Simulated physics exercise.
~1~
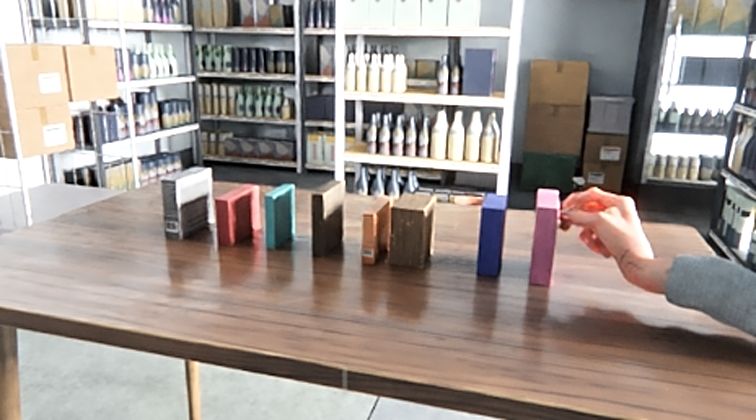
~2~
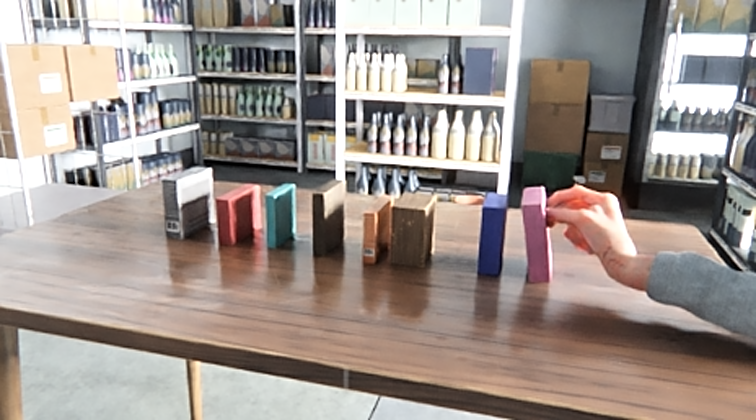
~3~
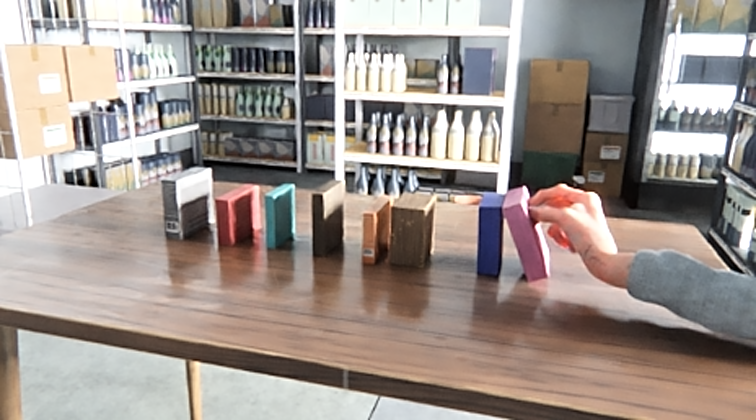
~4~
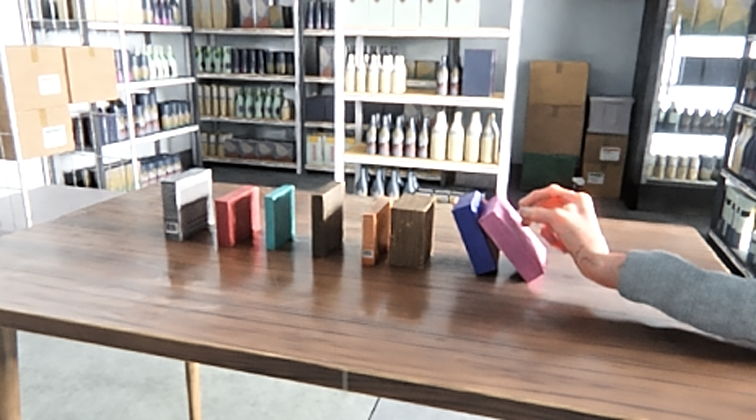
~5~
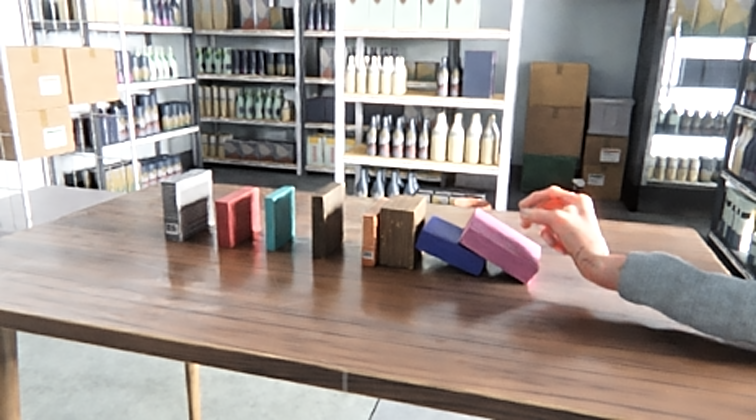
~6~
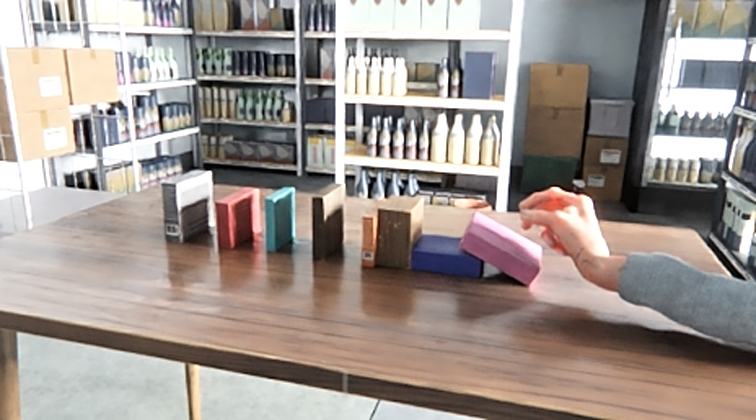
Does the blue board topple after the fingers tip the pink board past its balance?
Yes, the blue board topples to the left and ends up lying on the table, with the pink board resting against it.
